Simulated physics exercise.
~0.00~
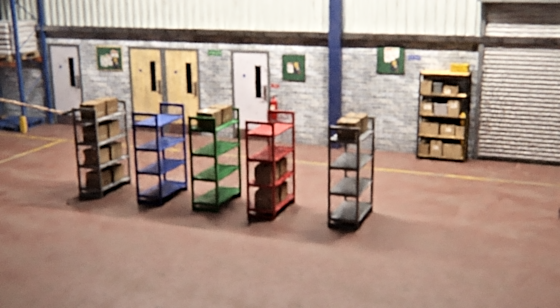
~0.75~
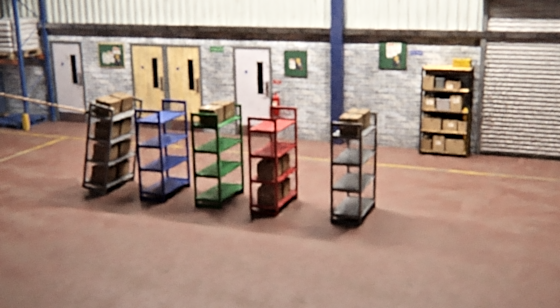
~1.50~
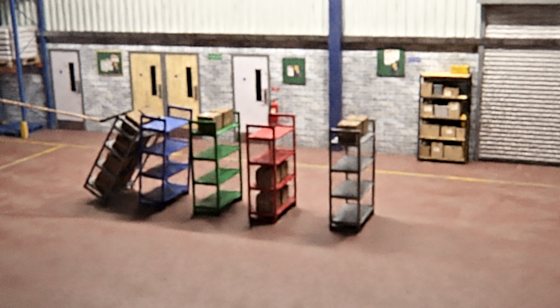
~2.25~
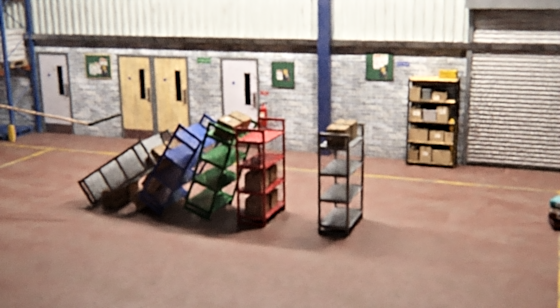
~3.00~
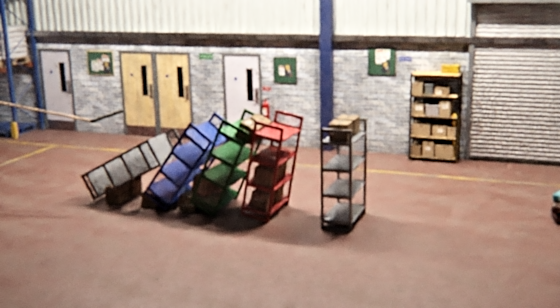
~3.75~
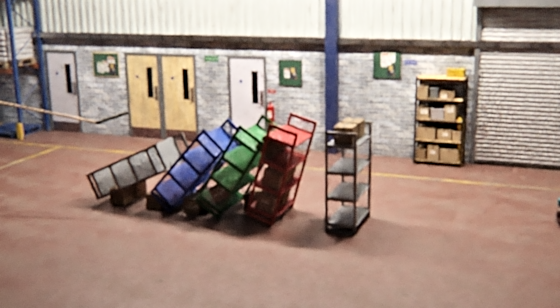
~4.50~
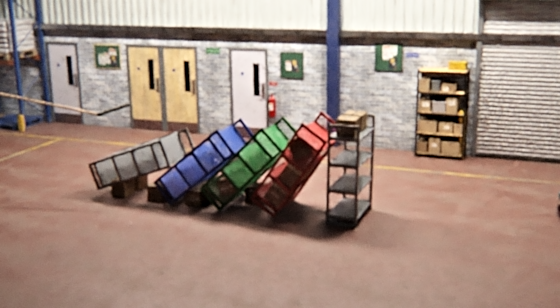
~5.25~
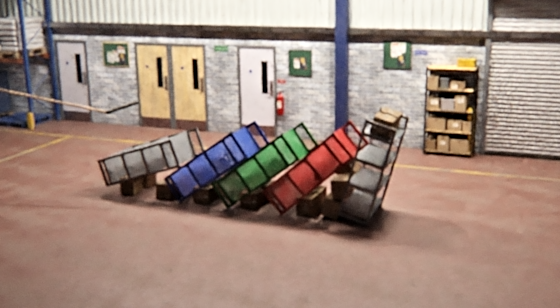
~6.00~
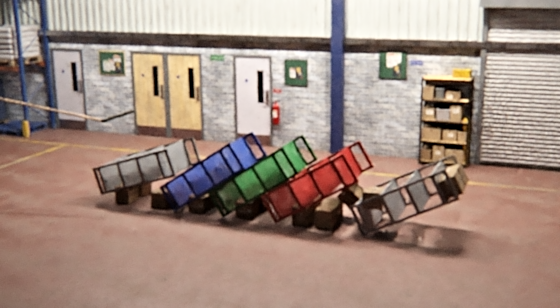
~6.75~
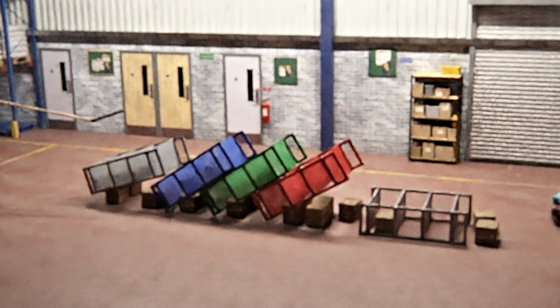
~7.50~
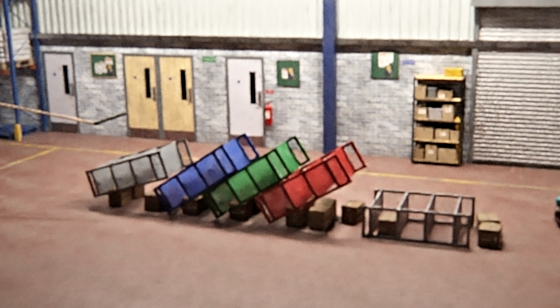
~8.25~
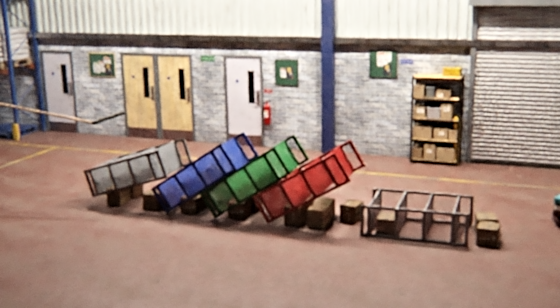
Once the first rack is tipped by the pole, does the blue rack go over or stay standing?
The blue rack goes over. It tips to the right and ends up slumped at a steep slant in the row of fallen racks.
